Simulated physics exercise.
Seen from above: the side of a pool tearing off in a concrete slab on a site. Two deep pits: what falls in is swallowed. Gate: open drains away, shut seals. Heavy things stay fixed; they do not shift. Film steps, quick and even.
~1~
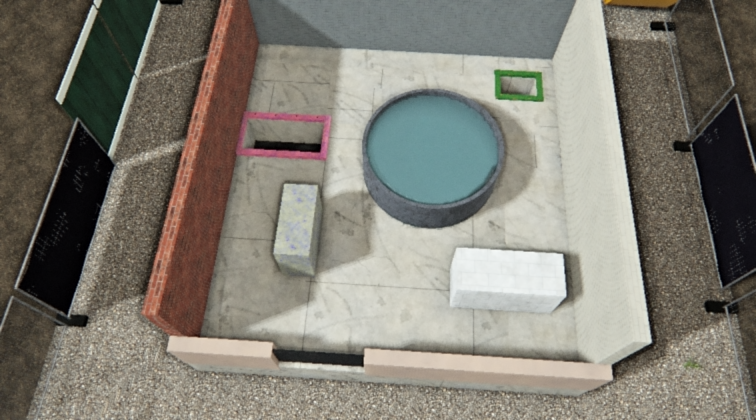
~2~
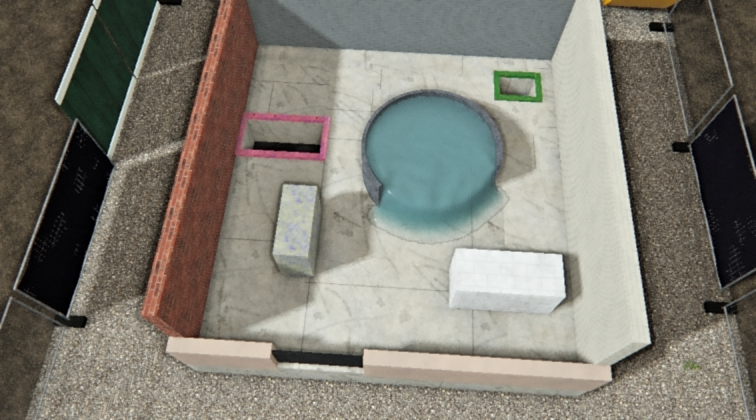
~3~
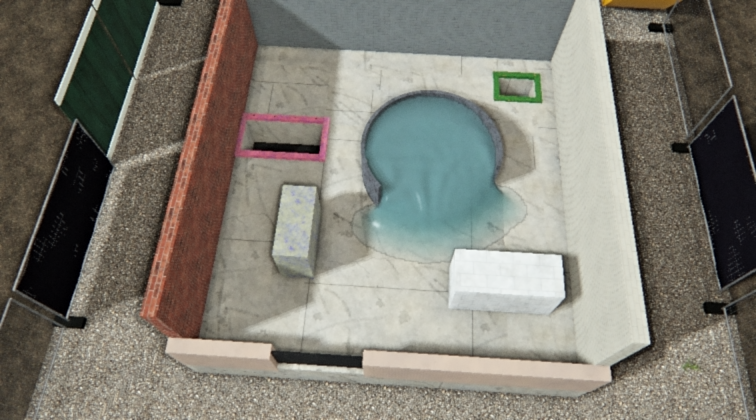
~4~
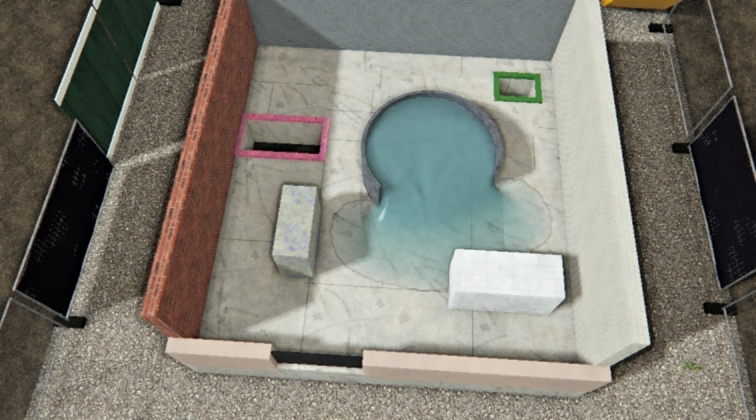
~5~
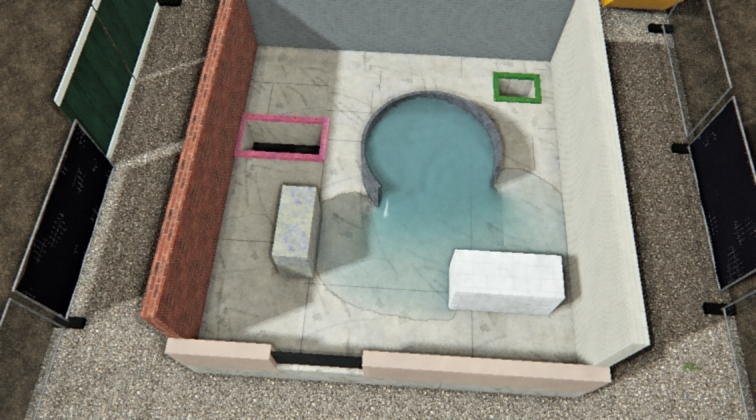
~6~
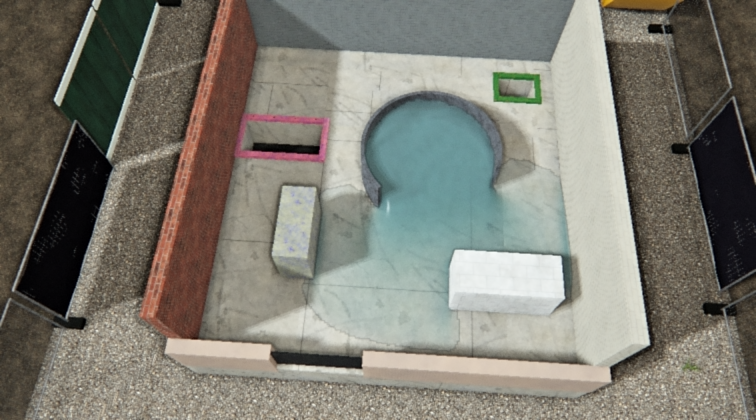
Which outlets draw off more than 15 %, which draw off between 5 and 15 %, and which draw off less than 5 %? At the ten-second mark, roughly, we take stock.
As I see it, the gate is going to swallow a share short of five per cent; the green pit is going to swallow a share of five up to fifteen per cent; the pink pit is going to swallow a share of five up to fifteen per cent.
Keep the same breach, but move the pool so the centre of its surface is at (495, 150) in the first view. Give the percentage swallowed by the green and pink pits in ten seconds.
Approximate tally in per cent: Green pit 2, pink pit 10.
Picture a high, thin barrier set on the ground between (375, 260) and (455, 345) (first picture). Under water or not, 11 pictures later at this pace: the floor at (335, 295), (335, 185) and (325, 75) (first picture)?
Taken in turn, the three points are soaked, soaked and unsoaked.
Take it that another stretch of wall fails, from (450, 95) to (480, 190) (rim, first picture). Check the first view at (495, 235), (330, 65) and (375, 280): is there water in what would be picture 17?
The first would be drenched, the second still unwetted and the third still unwetted.
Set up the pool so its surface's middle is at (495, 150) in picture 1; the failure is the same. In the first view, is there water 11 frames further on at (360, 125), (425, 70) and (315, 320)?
Spot 1 unwetted, spot 2 unwetted, and spot 3 wetted.
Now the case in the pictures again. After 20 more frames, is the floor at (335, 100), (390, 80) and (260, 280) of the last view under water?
First spared, then spared, then swamped.
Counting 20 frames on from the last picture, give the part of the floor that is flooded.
My guess is around 65 in a hundred.
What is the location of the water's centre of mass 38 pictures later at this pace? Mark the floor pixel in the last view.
It's close to (390, 234).
A moment on, water covers 35 % of the floor; the gate 0 %, the green pit 0 %, the pink pit 0 %.
Next, water covers 45 % of the floor; the gate 0 %, the green pit 0 %, the pink pit 0 %.
Then, water covers 65 % of the floor; the gate 0 %, the green pit 2 %, the pink pit 0 %.
Later, water covers 90 % of the floor; the gate 0 %, the green pit 6 %, the pink pit 3 %.
In the end, water covers 95 % of the floor; the gate 0 %, the green pit 7 %, the pink pit 7 %.
